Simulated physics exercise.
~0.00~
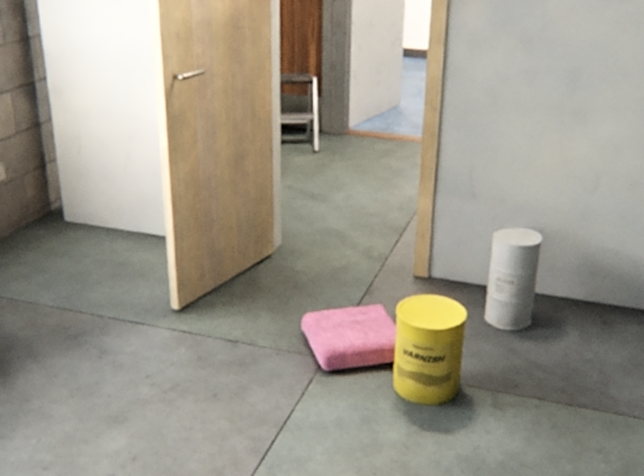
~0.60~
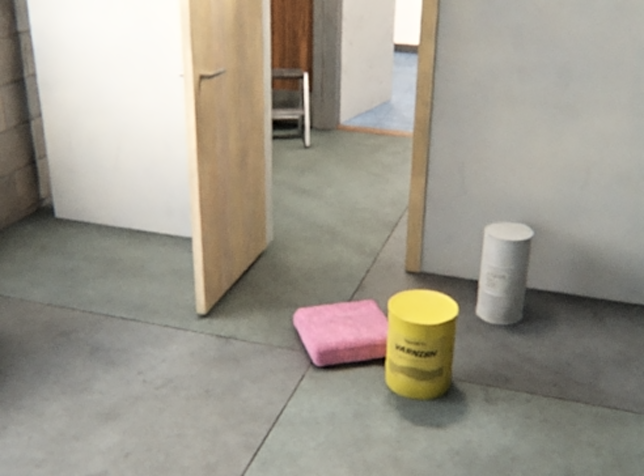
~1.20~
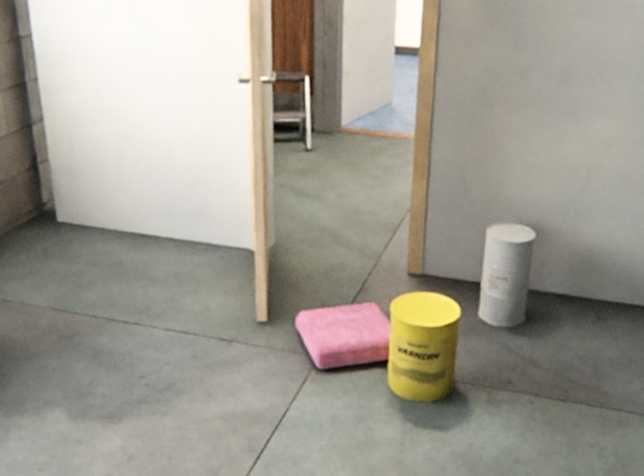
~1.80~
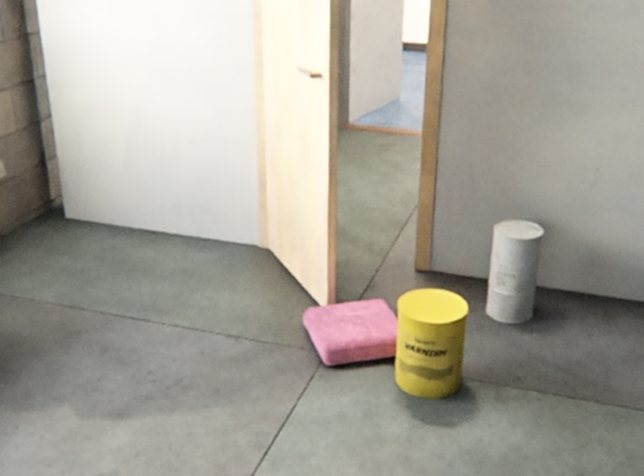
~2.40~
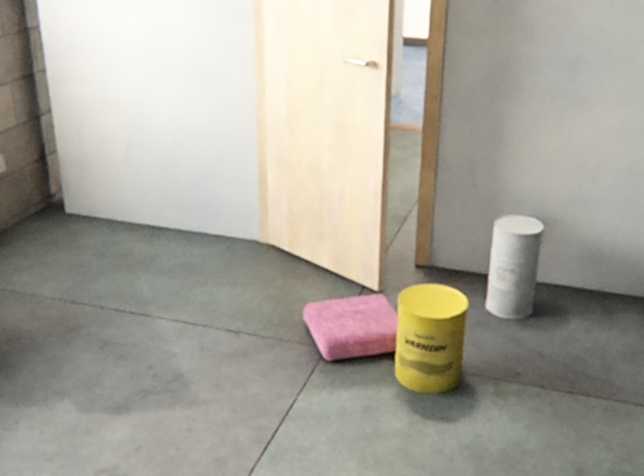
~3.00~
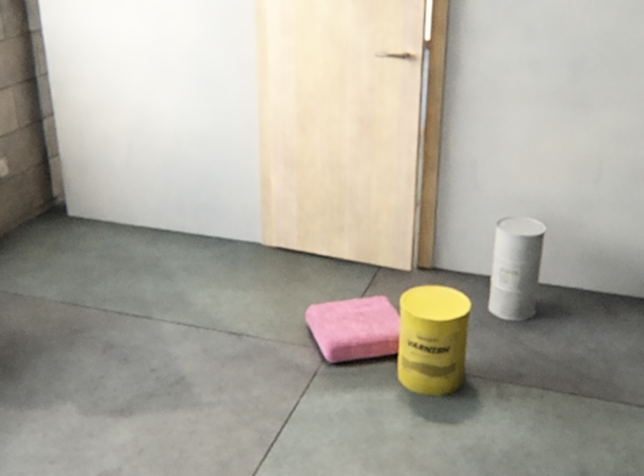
In a concrete-floored room, a wooden door swings almost shut behind a pink cushion and pail.
